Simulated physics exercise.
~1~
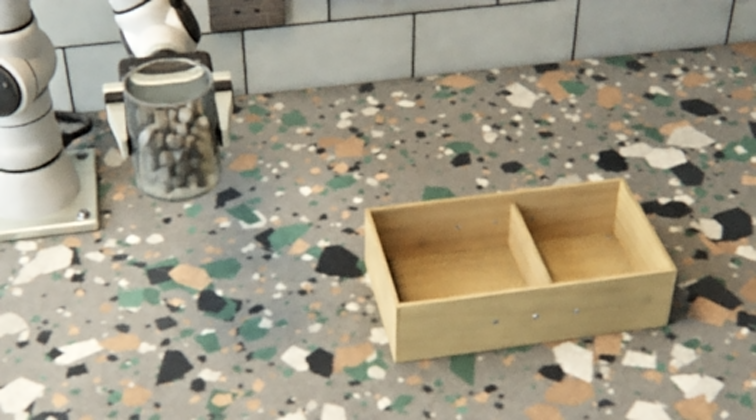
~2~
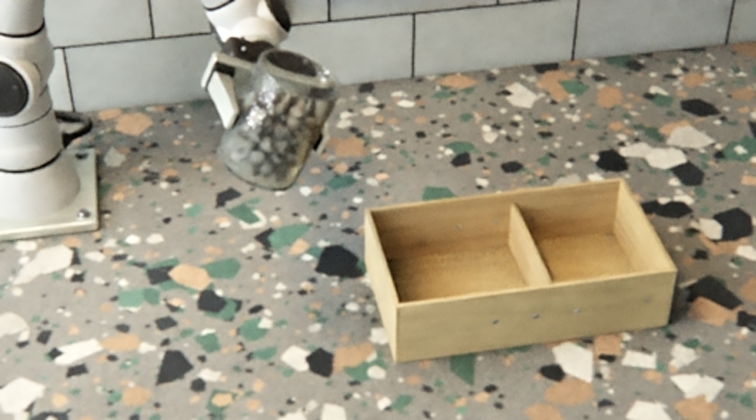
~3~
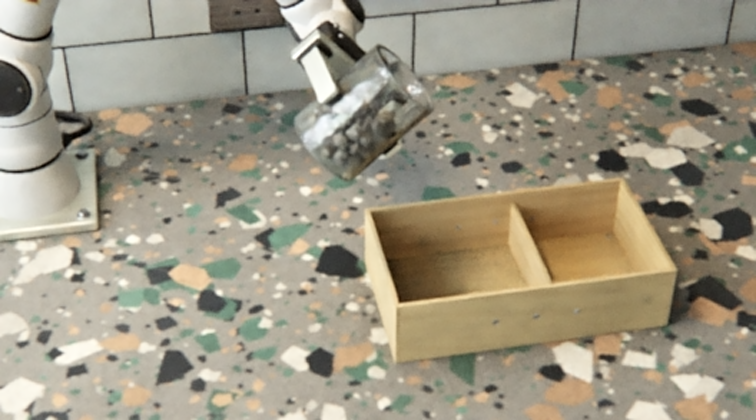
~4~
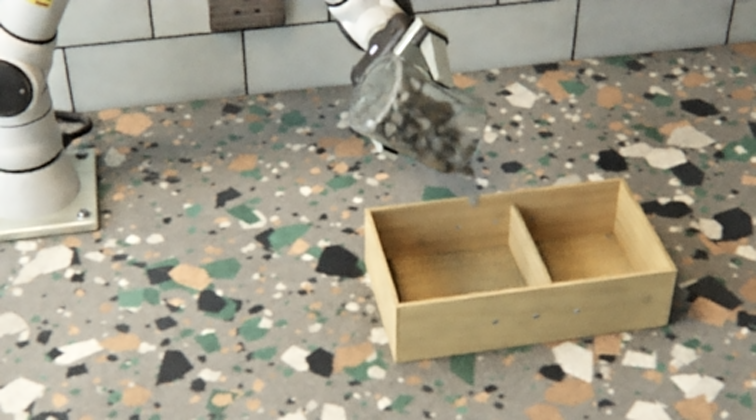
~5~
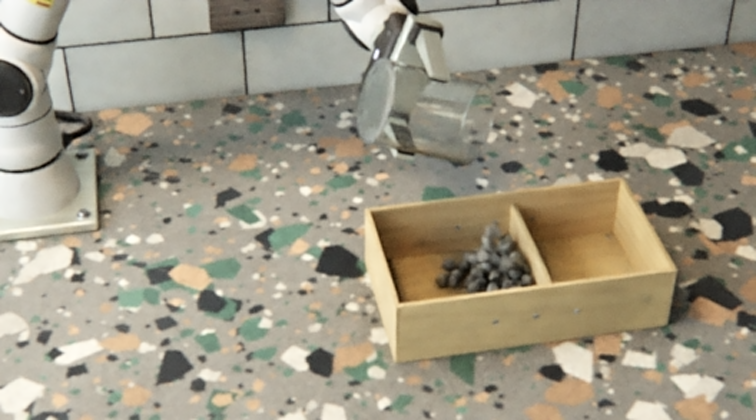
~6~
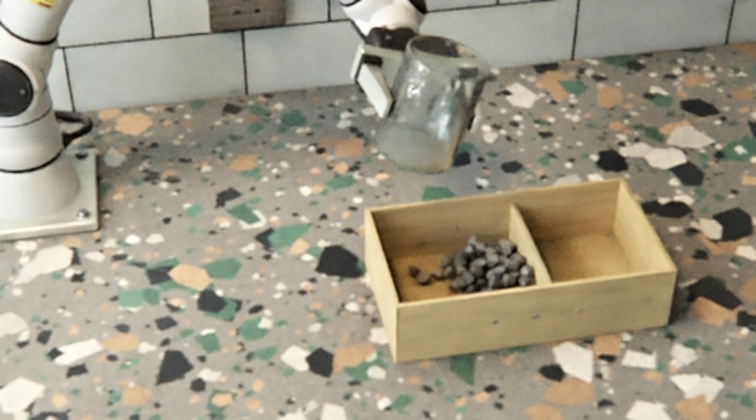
In the video, a white robot arm lifts a clear tumbler of small gray pebbles from a speckled countertop, carries it right and tips it over a divided wooden box. The pebbles pour into the left compartment, and the arm tilts the emptied tumbler back partway, still holding it.
